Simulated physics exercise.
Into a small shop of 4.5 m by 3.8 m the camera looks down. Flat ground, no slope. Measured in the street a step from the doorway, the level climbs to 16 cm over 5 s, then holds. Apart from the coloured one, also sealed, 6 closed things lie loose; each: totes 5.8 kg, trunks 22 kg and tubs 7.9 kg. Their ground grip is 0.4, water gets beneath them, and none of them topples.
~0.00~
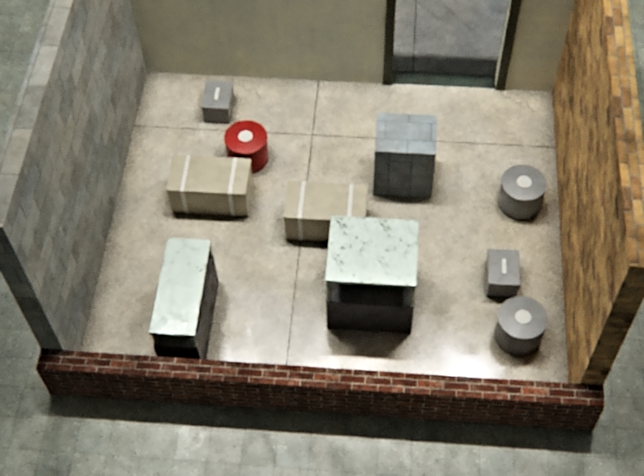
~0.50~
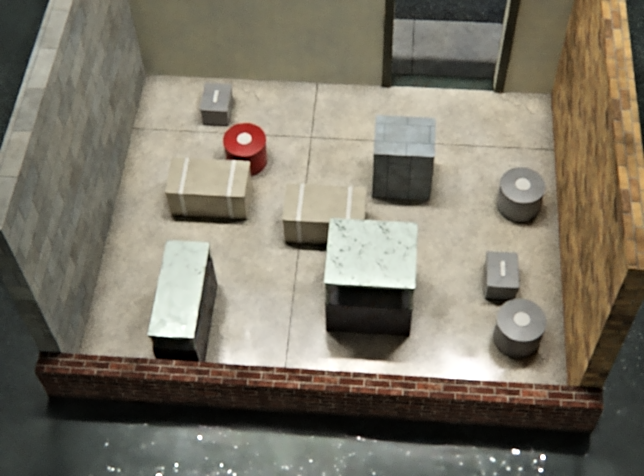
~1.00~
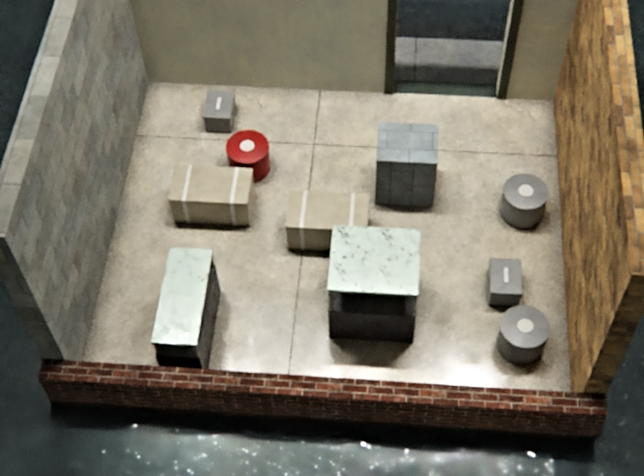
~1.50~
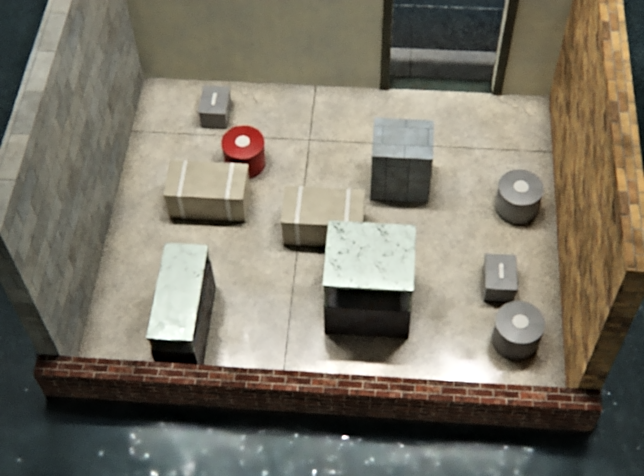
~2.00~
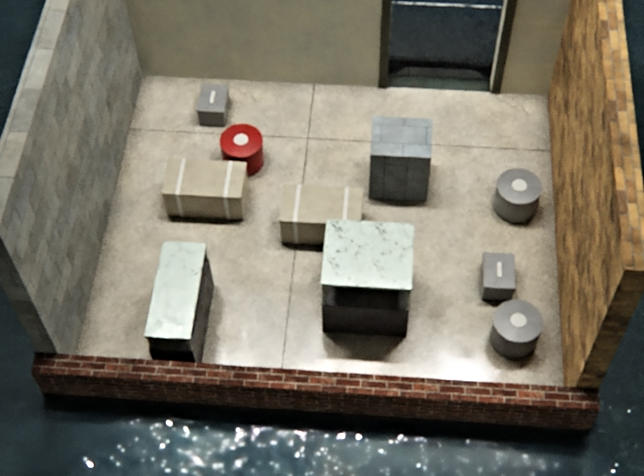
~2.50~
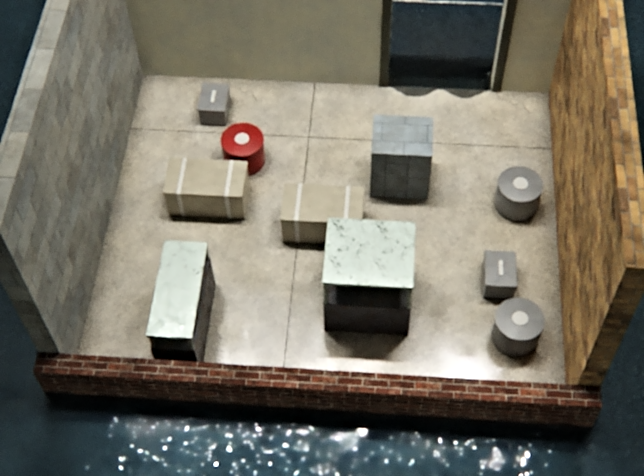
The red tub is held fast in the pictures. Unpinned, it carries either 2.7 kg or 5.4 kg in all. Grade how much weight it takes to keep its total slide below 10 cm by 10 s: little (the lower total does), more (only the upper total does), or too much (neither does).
Grade: Too much.
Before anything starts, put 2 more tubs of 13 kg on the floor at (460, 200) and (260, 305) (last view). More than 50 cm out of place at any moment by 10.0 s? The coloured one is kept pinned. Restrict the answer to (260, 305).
The shift ends up within the mark.
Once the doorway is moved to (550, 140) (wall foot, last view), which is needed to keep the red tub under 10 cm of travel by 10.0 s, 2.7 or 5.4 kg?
That way, neither mass suffices.
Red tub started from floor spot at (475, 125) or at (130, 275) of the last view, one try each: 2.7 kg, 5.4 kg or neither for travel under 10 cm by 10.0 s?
Log: Try 1 neither pick works; try 2 the lighter pick works.
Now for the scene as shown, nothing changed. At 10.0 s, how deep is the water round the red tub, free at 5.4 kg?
5 cm, roughly.
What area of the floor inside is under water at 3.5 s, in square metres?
Wet area: Approx. 1.0 m2.
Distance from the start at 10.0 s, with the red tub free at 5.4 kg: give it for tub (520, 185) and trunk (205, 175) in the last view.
In turn: 200 cm, 0 cm.
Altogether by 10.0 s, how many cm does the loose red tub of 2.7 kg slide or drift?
Some 150 centimetres of travel in total.
After 3.5 s the red tub would be 0 cm from its start with 2.7 kg and 0 cm from its start with 5.4 kg; 0 cm of water round it then.
After 4.5 s the red tub would be 0 cm from its start with 2.7 kg and 0 cm from its start with 5.4 kg; 0 cm of water round it then.
After 7.0 s the red tub would be 38 cm from its start with 2.7 kg and 16 cm from its start with 5.4 kg; 3 cm of water round it then.
After 10.0 s the red tub would be 115 cm from its start with 2.7 kg and 109 cm from its start with 5.4 kg; 5 cm of water round it then.
